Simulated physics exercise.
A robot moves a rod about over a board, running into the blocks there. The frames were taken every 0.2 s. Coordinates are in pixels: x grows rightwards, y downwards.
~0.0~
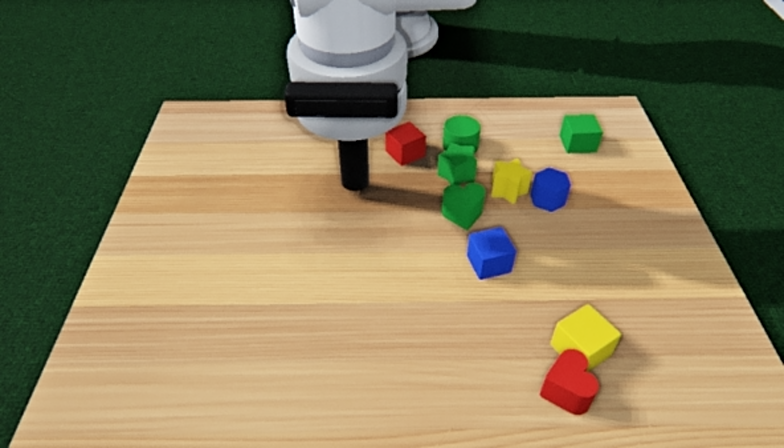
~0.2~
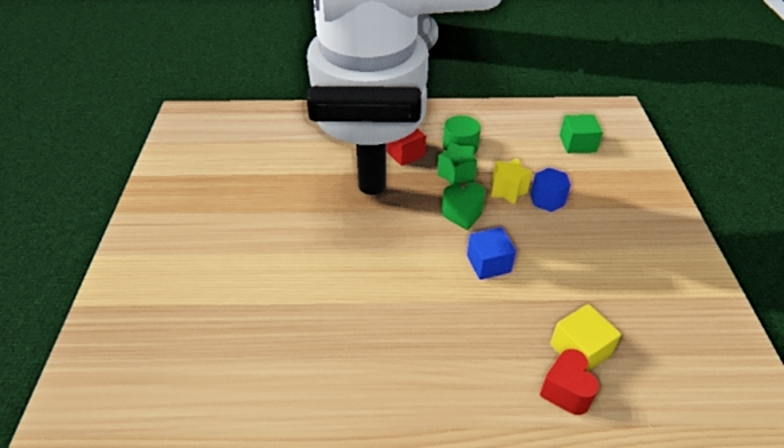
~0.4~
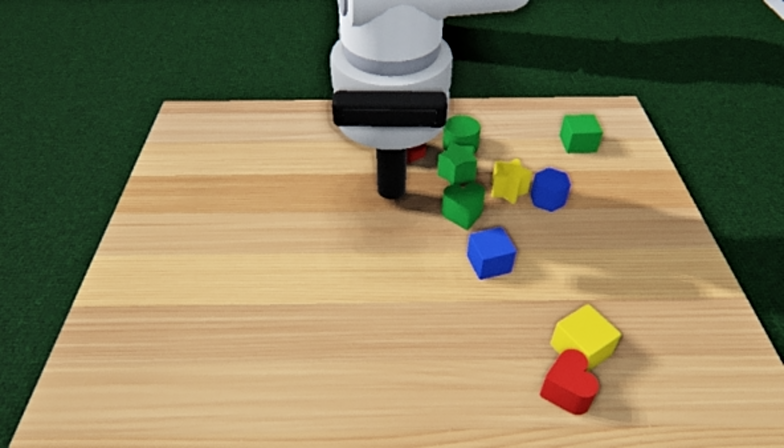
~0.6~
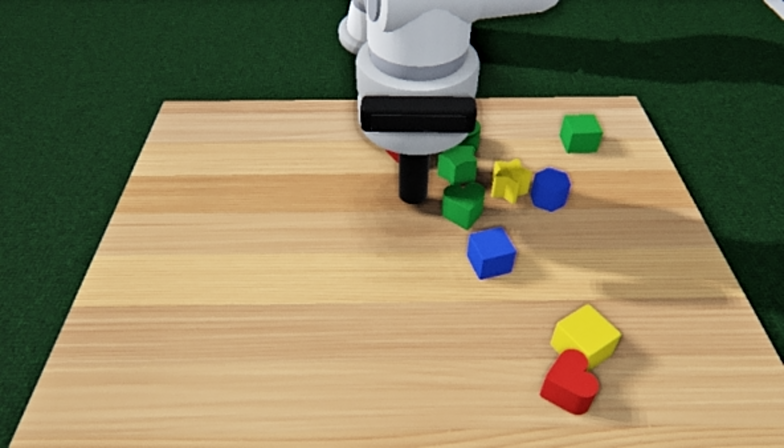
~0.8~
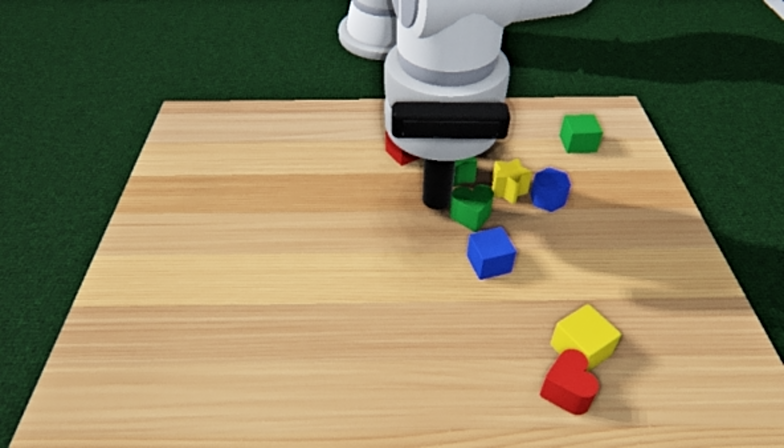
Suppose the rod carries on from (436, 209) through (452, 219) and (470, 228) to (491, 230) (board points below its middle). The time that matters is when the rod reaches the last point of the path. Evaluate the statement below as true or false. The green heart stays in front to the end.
The statement is correct.
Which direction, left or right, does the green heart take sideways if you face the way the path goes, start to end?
It gets pushed left.
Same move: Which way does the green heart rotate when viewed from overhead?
The block turns counter-clockwise.
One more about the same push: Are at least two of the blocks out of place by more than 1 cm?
It seems not.
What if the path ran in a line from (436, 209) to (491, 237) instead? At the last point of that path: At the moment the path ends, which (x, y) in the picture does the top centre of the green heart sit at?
Its top centre is at about (524, 205).
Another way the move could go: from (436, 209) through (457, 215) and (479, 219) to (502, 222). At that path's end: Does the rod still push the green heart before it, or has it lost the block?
The block stays ahead.
The first path, step by step. Halfway along, rod (462, 216); green heart (501, 203), turned 30° anticlockwise.
At the end, rod (492, 221); green heart (527, 201), turned 65° anticlockwise; blue square block unmoved.
